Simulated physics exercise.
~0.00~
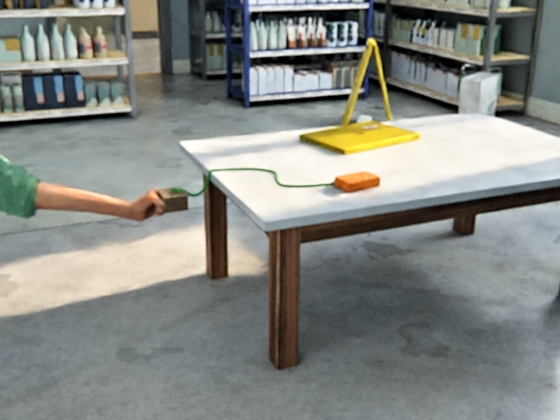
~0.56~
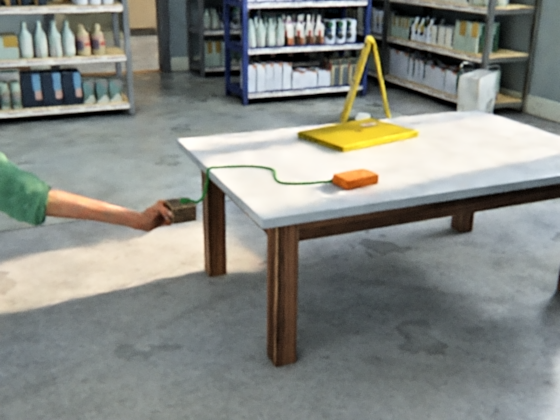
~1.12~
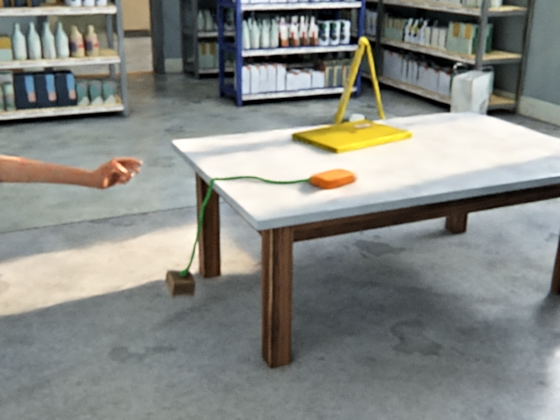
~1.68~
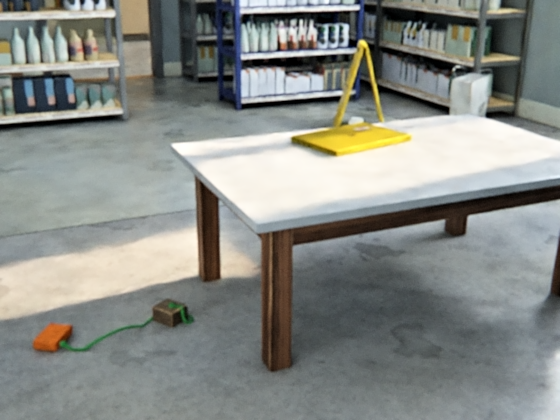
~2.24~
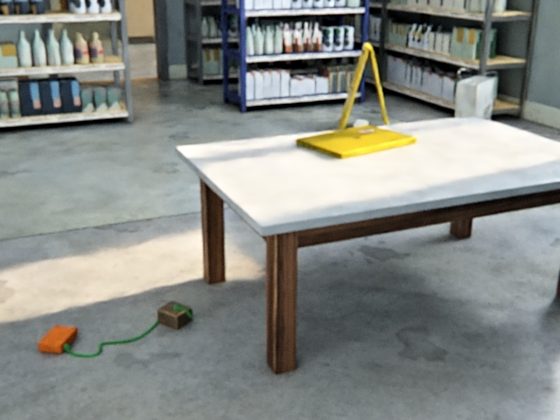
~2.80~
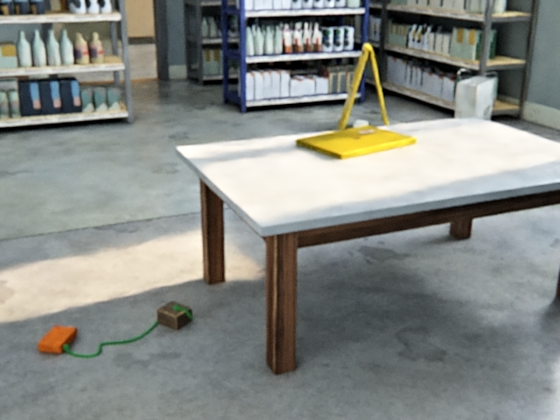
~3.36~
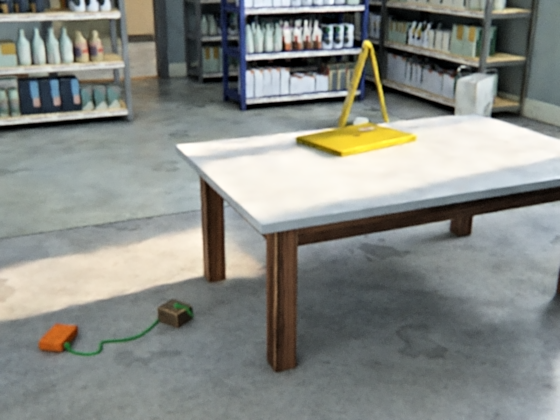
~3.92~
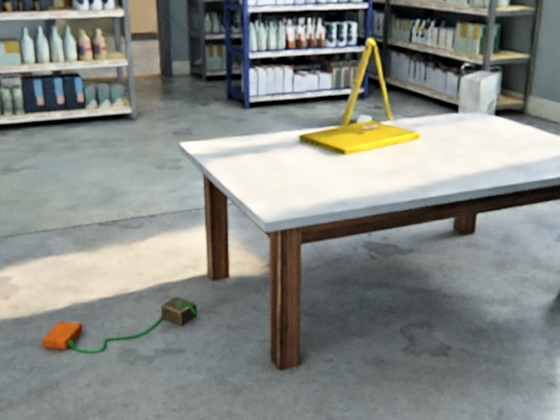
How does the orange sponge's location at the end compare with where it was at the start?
At the start the orange sponge sat on top of the white table, but by the end it was lying on the floor to the left of the table.
